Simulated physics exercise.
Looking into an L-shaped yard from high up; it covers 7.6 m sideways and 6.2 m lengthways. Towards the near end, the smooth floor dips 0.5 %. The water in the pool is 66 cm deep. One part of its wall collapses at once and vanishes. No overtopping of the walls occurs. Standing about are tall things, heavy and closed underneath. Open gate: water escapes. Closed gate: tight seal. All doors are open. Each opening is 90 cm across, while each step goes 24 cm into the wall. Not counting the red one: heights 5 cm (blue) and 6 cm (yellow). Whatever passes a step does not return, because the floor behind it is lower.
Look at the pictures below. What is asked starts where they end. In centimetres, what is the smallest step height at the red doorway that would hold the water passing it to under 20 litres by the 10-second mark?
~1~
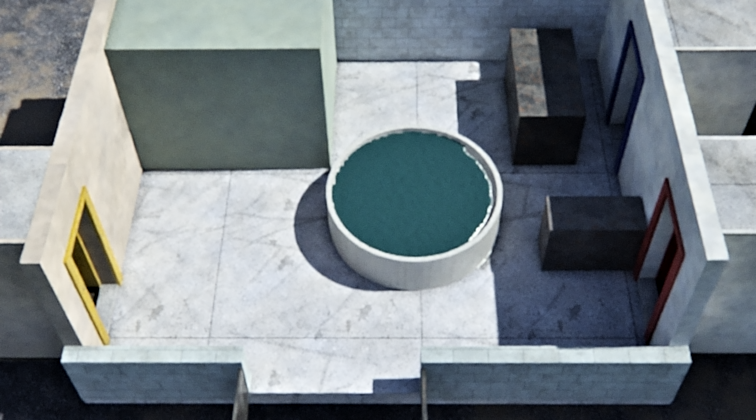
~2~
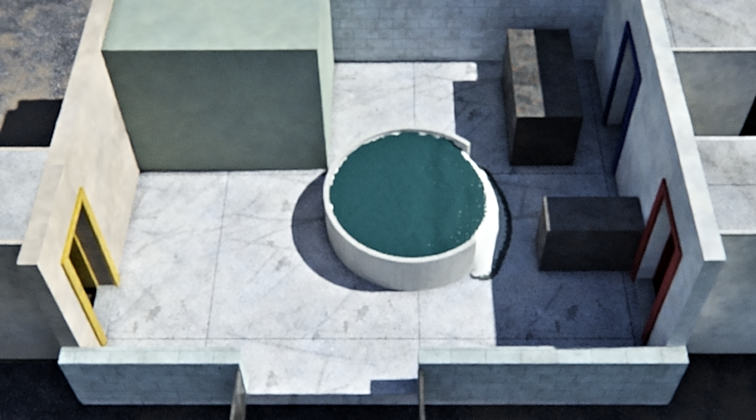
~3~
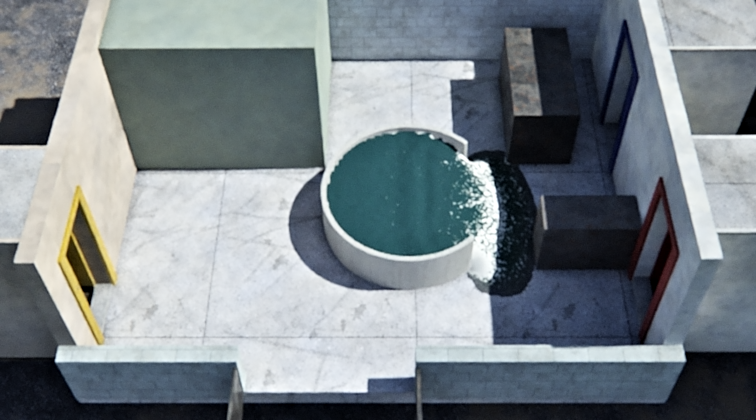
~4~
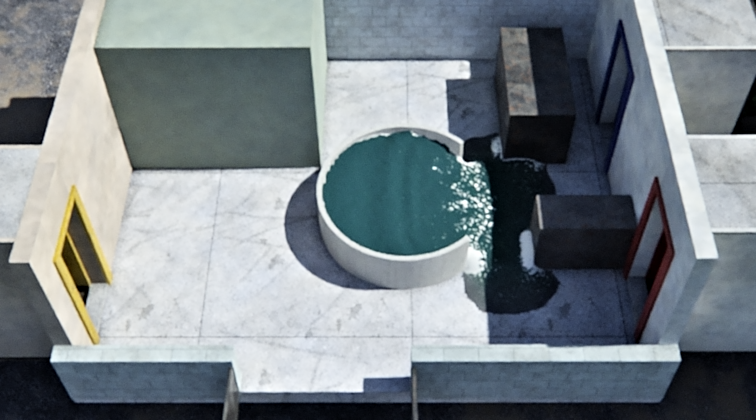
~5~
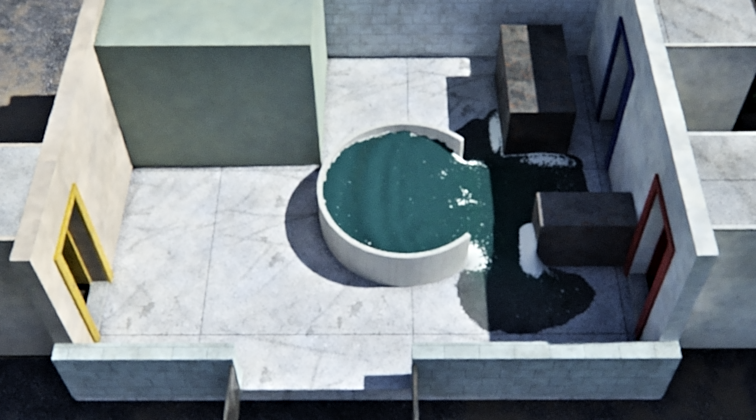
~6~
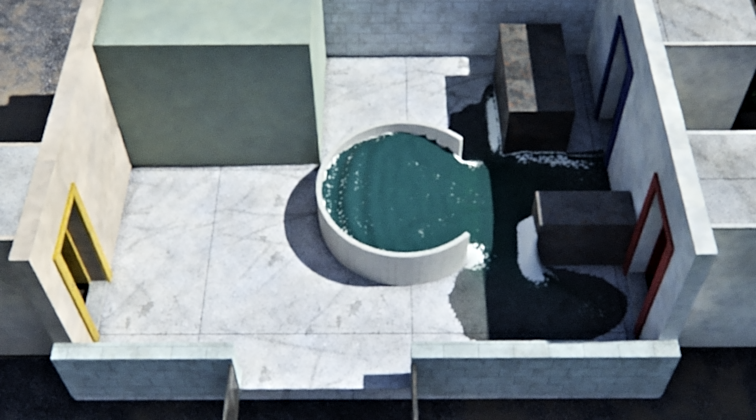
Close to 13.5 cm is just enough.
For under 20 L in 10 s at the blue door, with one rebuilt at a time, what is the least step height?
The blue door needs around 28 cm.
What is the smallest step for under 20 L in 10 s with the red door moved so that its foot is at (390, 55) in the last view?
6.0 cm.
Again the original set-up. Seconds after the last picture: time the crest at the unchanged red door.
The depth peaks at about 2.8 seconds.
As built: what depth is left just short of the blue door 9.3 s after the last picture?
About 10.0 cm.
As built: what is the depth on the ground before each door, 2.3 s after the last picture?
Red door 15 cm, blue door 18 cm, yellow door 0 cm.
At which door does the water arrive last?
That'd be the yellow one.
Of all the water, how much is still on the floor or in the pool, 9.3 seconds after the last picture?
Some 82 %.
Then, 0.7 s after the last picture water covers 30 % of the floor, deepest (48 cm) near (604, 222); 12 cm at the red door, 1 litre in over its 9 cm step.
Then, 2.3 s after the last picture water covers 45 % of the floor, deepest (37 cm) near (554, 57); 15 cm at the red door, 19 litres in over its 9 cm step.
Then, 9.3 s after the last picture water covers 95 % of the floor, deepest (14 cm) near (614, 213); 7 cm at the red door, 62 litres in over its 9 cm step.
At the red door as built, the water peaked near 17 cm, 2.7 s after the last picture.
Run again over the same 10 s with other heights there, 27 litres in over 12.5 cm, 14 litres over 14.5 cm. The limit of 20 litres is kept from about 13.5 cm up.
